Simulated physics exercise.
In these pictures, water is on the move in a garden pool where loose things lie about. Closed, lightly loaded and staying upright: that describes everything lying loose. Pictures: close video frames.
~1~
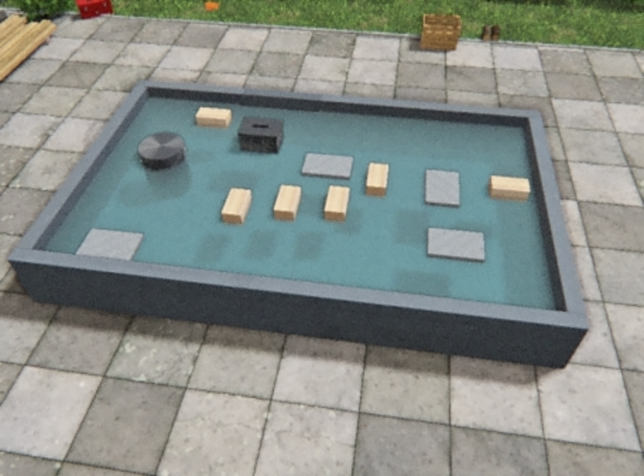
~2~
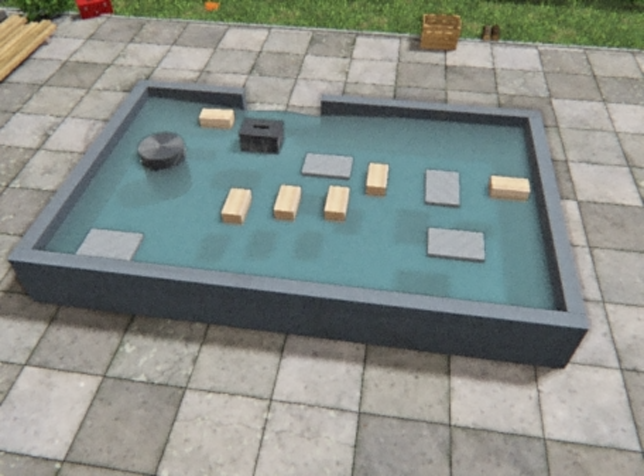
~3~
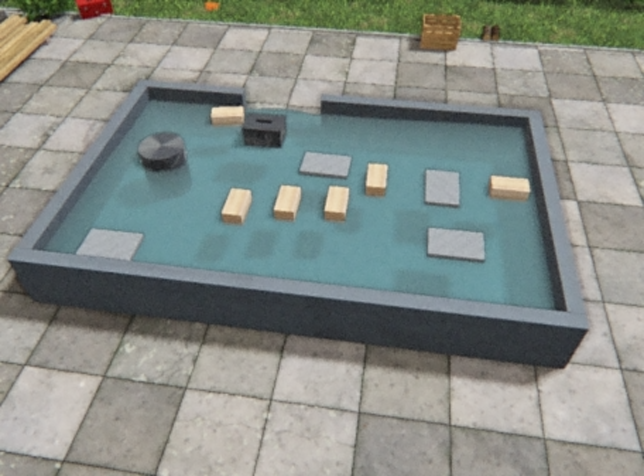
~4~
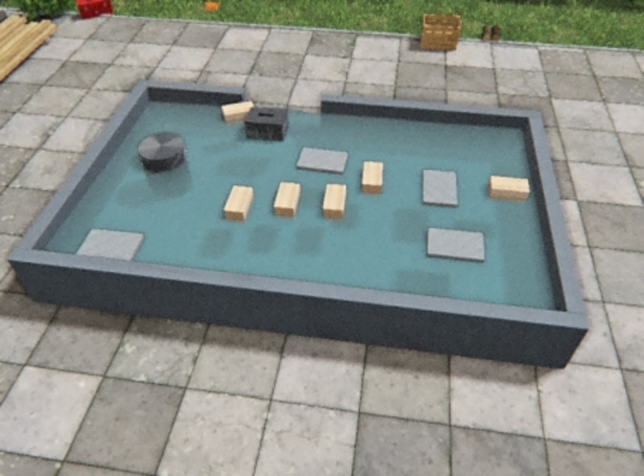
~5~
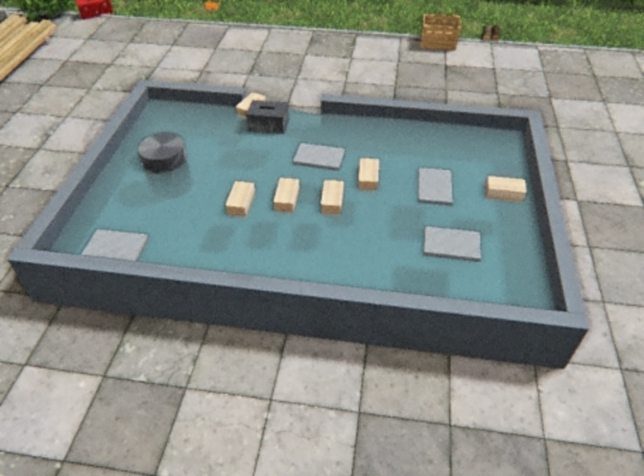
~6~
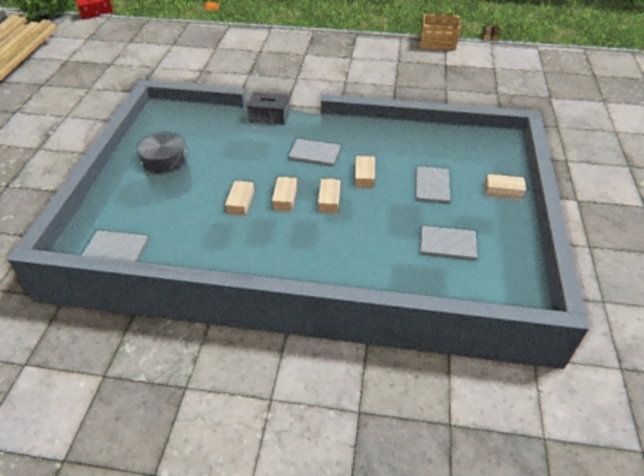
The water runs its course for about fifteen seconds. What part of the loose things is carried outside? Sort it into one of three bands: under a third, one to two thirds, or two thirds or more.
It falls in the middle band, one to two thirds.
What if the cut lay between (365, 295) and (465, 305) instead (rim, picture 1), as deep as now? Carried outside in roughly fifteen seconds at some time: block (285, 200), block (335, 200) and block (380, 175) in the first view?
Listed order gives departs, departs, departs.
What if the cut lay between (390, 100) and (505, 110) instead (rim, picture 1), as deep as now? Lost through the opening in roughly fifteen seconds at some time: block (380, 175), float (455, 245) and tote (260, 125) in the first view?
Sequentially: Escapes, escapes, escapes.
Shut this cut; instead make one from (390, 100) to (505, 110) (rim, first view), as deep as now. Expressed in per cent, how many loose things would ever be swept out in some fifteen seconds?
I'd put it at 70 %.
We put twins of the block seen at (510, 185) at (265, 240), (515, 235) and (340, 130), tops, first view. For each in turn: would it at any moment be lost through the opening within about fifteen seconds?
Sure - one by one that's in the room, then in the room, then out of the room.
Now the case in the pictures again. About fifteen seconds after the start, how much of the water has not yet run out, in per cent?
Roughly 58 percent.
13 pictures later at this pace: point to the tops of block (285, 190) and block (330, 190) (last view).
(269, 159) and (303, 167), give or take.
A moment on, 2 of 11 are out; 9 afloat.
Next, 3 of 11 are out; 8 afloat.
Later, 5 of 11 are out; 6 afloat.
In the end, 7 of 11 are out; 4 afloat.
